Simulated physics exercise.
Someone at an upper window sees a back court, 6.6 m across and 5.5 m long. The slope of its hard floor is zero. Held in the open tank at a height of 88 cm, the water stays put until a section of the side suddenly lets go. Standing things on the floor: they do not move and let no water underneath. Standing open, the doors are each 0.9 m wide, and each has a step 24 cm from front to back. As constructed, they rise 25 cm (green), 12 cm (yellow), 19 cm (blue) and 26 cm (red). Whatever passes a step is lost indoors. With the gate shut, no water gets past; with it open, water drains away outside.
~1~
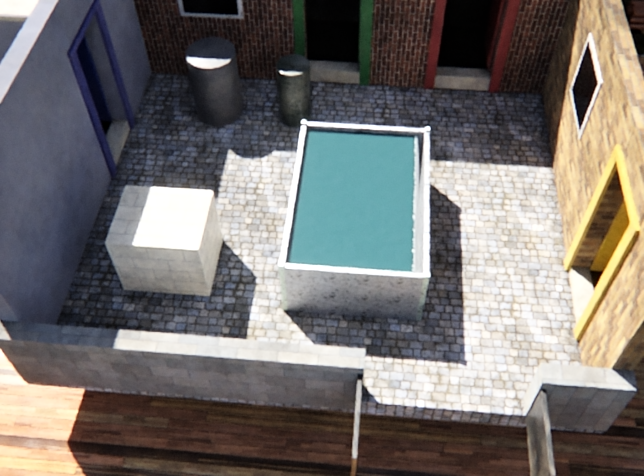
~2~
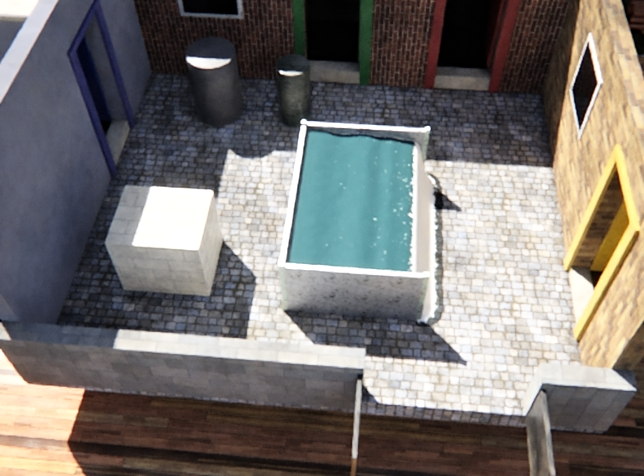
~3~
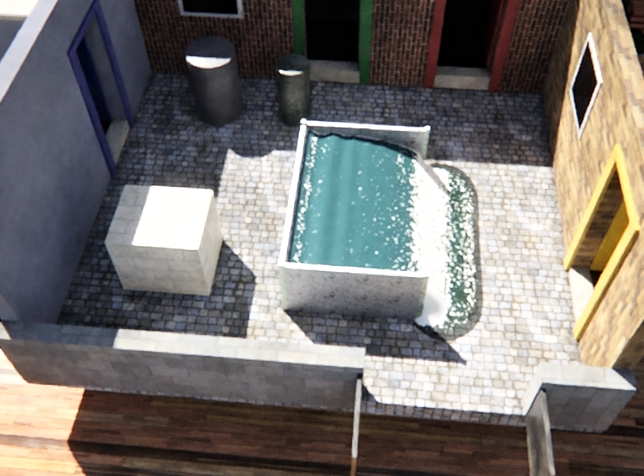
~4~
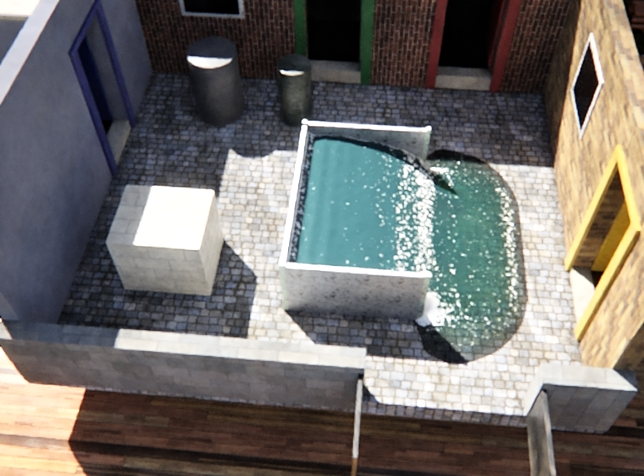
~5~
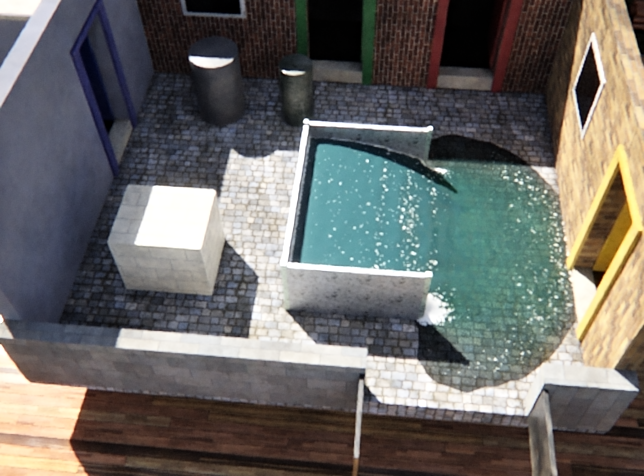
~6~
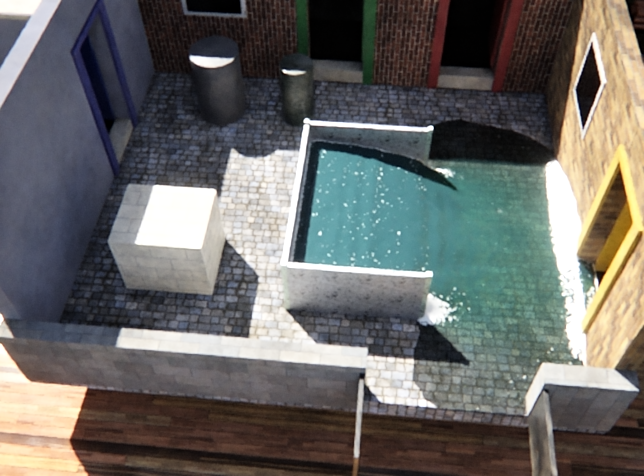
At the start, still teal water fills an open-topped tank in a cobbled court with coloured doorways. The tank's right side opens and water pours out, spreading rightward in a widening, glittering sheet. It reaches the right wall by the yellow doorway, foaming white there, while the level in the tank lowers.
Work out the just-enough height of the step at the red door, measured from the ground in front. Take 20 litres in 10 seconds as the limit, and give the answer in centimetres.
It works out at roughly 20 cm.
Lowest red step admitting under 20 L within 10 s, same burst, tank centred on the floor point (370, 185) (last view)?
About 24 cm.
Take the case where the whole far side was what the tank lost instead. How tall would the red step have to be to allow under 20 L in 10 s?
In that case about 27 cm.
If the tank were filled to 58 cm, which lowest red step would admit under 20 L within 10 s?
About 12.5 cm.
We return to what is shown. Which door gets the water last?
It is the blue one.
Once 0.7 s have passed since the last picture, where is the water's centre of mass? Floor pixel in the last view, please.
Centre of the water: Approx. (453, 238) px.
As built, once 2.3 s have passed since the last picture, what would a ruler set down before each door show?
Lab note, depth in cm: Green 6; yellow 25; blue 0; red 26.
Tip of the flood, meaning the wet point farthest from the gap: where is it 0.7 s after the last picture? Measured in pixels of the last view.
At about (540, 96).
Then, 0.7 s after the last picture water covers 30 % of the floor, deepest (56 cm) near (547, 242); 1 cm at the red door, 0 litres in over its 26 cm step.
Then, 2.3 s after the last picture water covers 55 % of the floor, deepest (33 cm) near (540, 96); 26 cm at the red door, 3 litres in over its 26 cm step.
Then, 9.3 s after the last picture water covers 95 % of the floor, deepest (12 cm) near (274, 233); 6 cm at the red door, 4 litres in over its 26 cm step.
At the red door as built, the water peaked near 27 cm, 1.9 s after the last picture.
With a step of 17.5 cm, 34 litres would have come in within the 10 s; with 23.5 cm, 9 litres. So under 20 litres takes about 20 cm.
